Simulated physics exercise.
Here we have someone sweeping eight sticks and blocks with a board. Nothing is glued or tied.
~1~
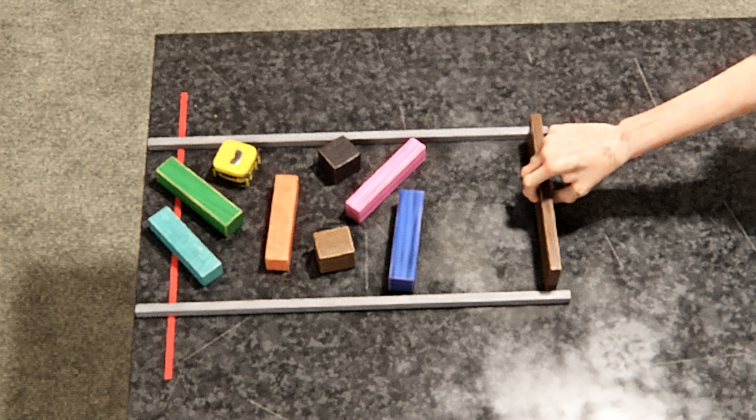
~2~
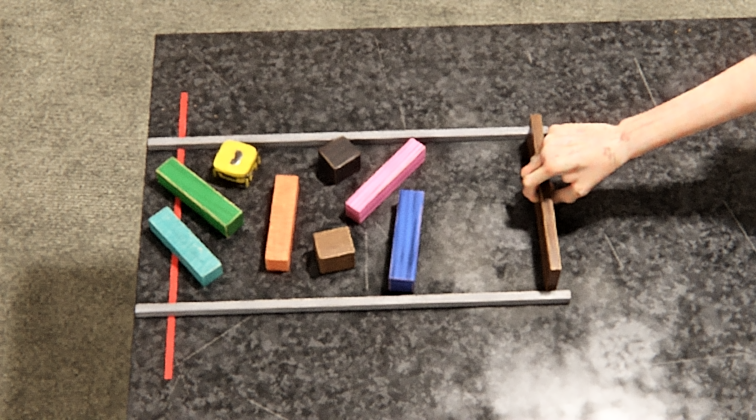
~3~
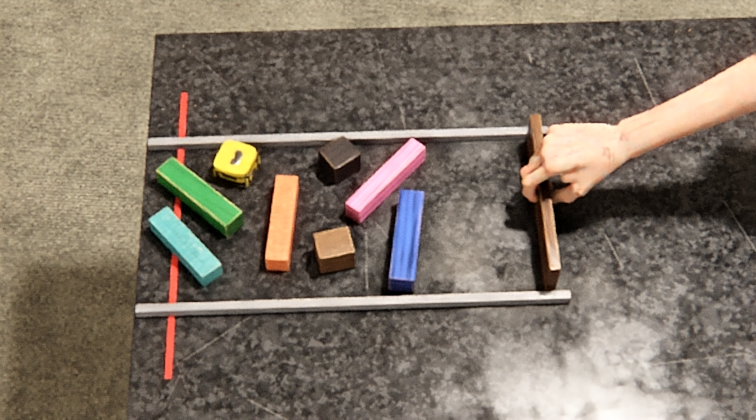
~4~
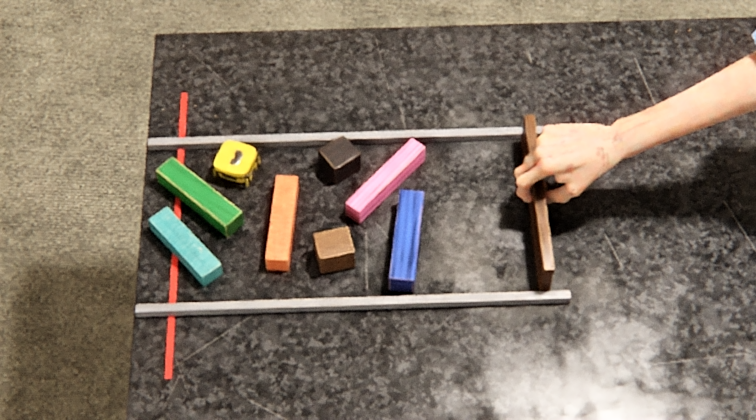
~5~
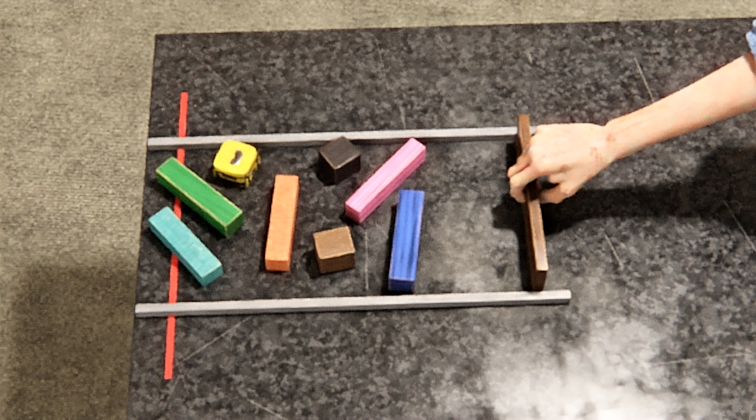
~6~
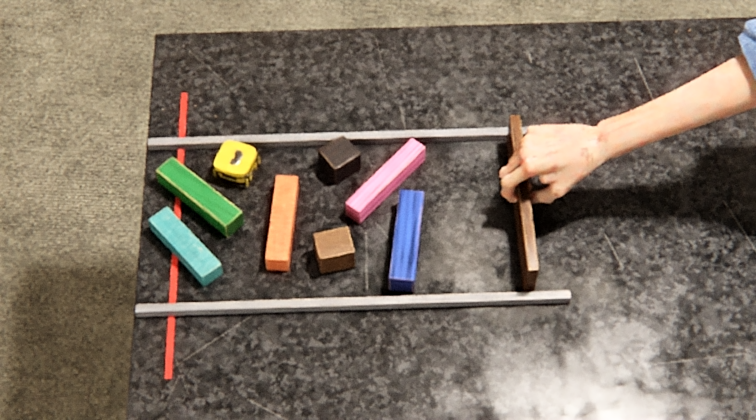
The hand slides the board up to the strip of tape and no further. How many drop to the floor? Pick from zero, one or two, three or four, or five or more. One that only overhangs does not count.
The number that fall off is five or more.
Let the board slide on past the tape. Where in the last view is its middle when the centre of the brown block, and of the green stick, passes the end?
Its middle is around (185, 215) and around (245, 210).
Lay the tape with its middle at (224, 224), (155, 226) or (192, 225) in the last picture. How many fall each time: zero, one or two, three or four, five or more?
For each place: One or two; 5 or more; three to four.
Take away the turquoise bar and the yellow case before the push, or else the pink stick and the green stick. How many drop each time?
First 4, then 4.
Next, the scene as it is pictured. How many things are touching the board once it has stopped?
In contact: 2.
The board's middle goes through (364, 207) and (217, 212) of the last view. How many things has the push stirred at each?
The counts are 4 and 8.
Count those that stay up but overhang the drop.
Overhanging: 1.
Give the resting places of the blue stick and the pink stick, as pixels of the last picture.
About (162, 250), and the other about (150, 189).
Early on, none off yet; turquoise bar at rest near (185, 246); green stick at rest near (200, 197); yellow case at rest near (236, 164).
Finally, the number that fall off is five or more; lost, black block, brown block, orange bar, yellow case, green stick and turquoise bar.
